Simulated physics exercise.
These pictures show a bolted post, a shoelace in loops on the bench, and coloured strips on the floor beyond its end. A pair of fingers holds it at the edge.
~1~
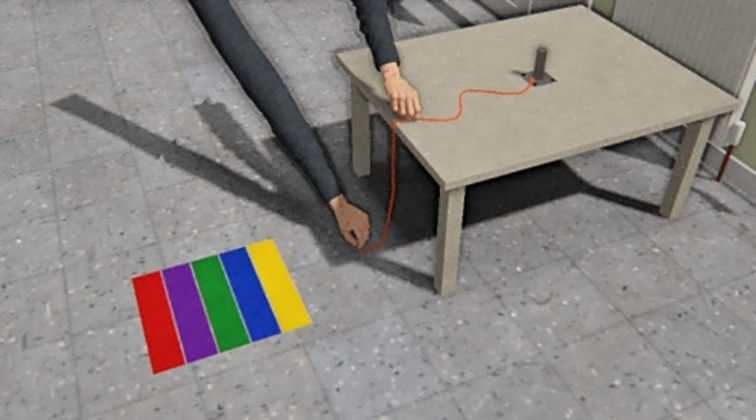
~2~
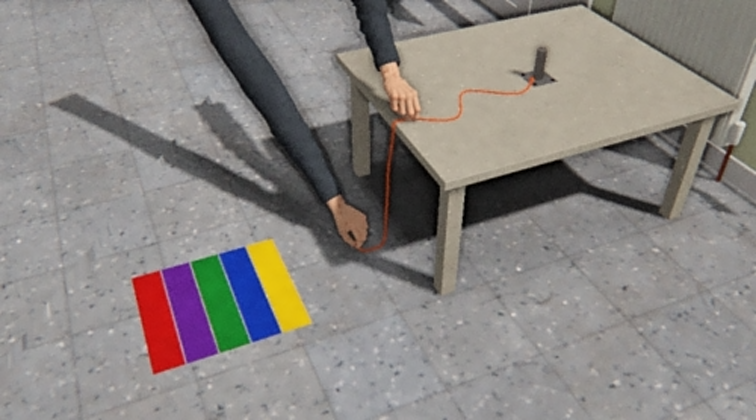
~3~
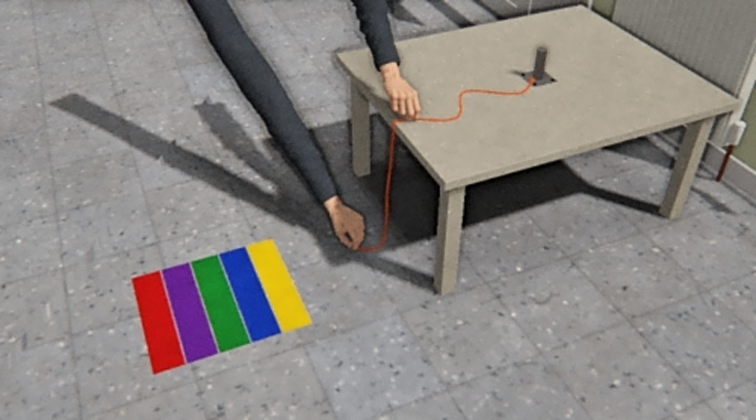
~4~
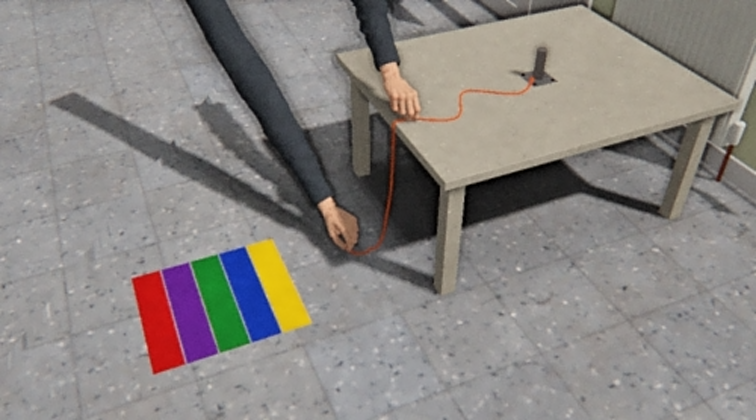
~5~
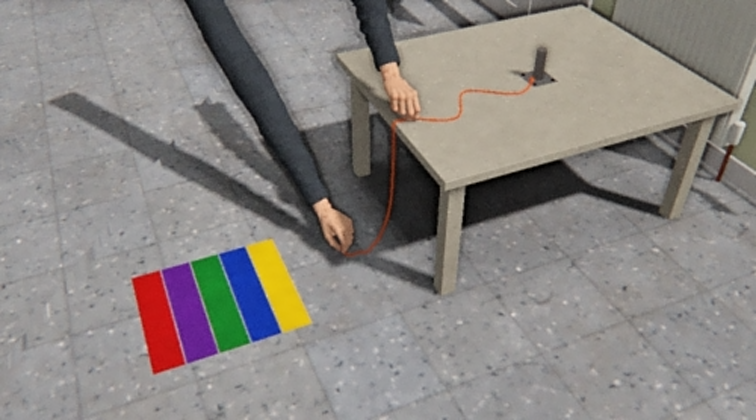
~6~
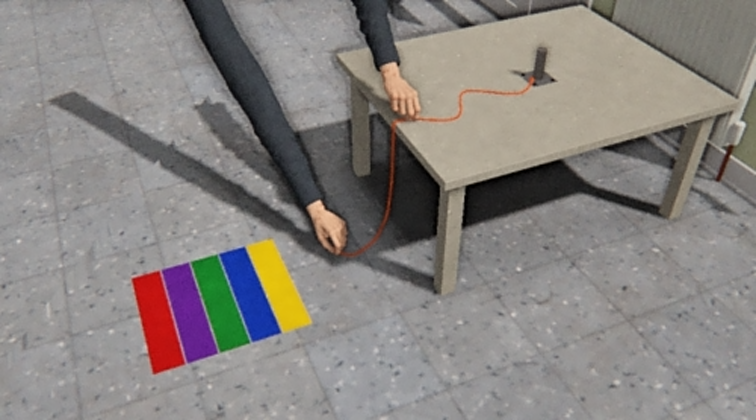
In the video, one hand rests on an orange cord at the edge of a table while another holds its hanging end and moves it slightly left, near red, purple, green, blue and yellow strips on the floor.
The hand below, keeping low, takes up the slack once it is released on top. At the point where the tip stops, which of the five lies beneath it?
The green strip lies beneath it.
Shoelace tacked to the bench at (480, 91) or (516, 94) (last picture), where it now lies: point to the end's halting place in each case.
In order, the pixels are (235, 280) and (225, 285).
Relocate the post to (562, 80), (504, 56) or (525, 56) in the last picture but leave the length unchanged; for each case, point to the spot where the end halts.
Approximate places, in that order: (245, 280), (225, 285), (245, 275).
A little later, end near (270, 270); over yellow.
Next, end near (238, 280); over blue.
When it is tight, end near (218, 286); over green. It gets as far as the green strip.
